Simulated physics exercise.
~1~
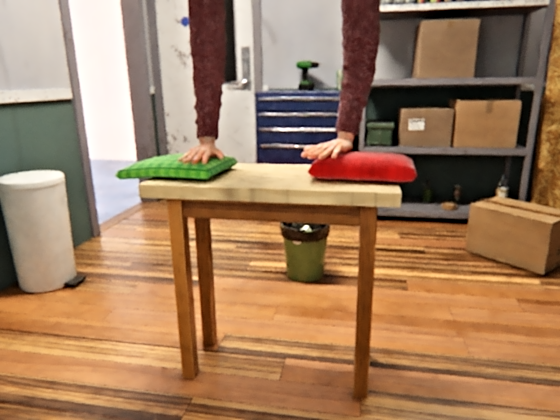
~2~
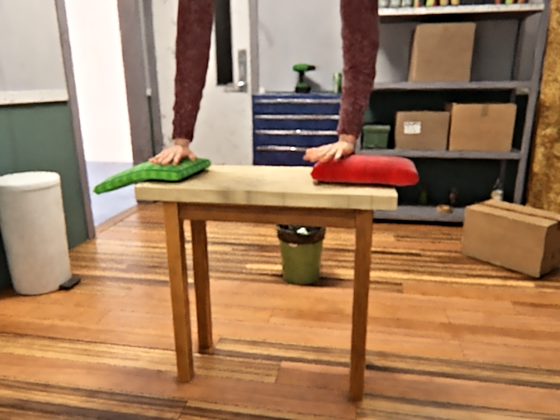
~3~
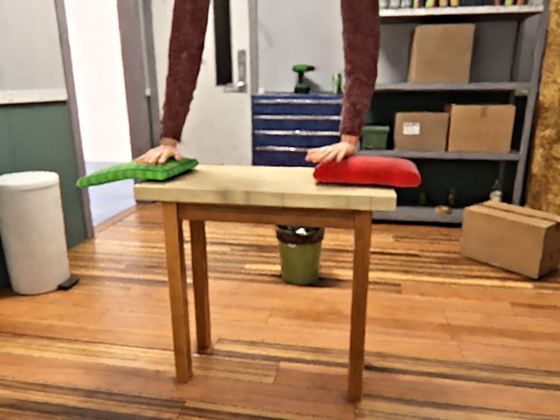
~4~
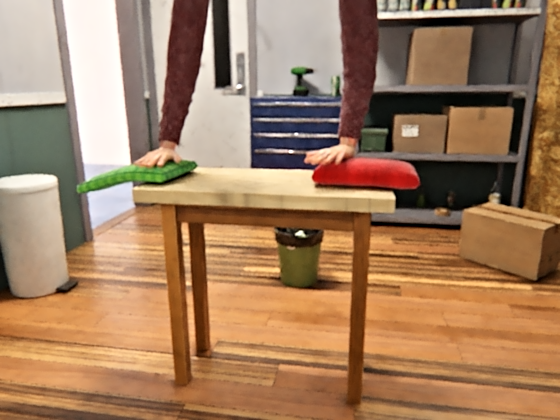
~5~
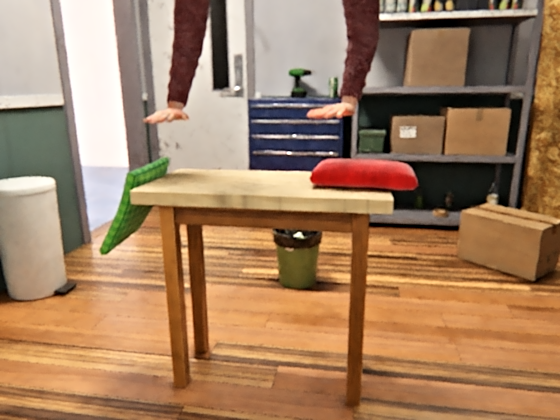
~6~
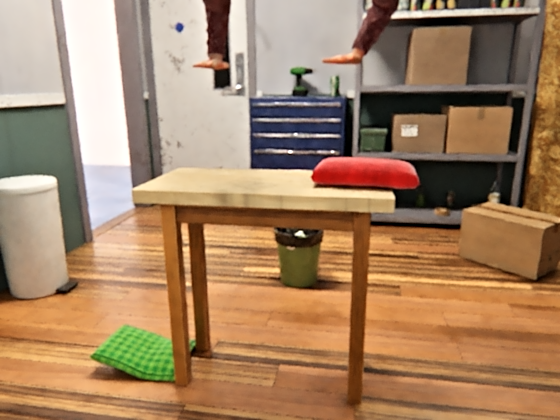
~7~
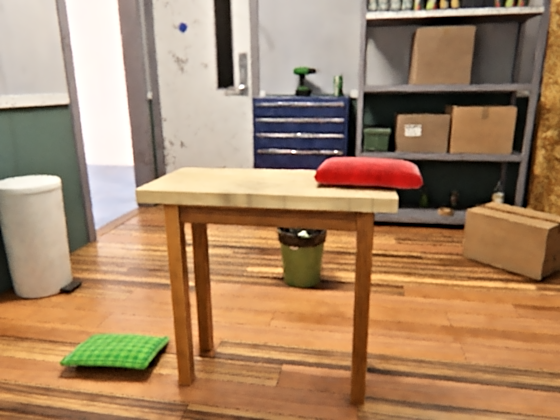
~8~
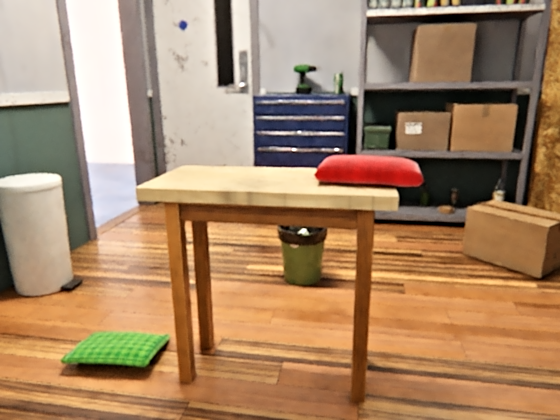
A green checked cloth bundle tipped off the left end of a small wooden table and dropped to the floor after two hands slid it outward and lifted away, while the red cushion-like sack stayed on top at the right end.
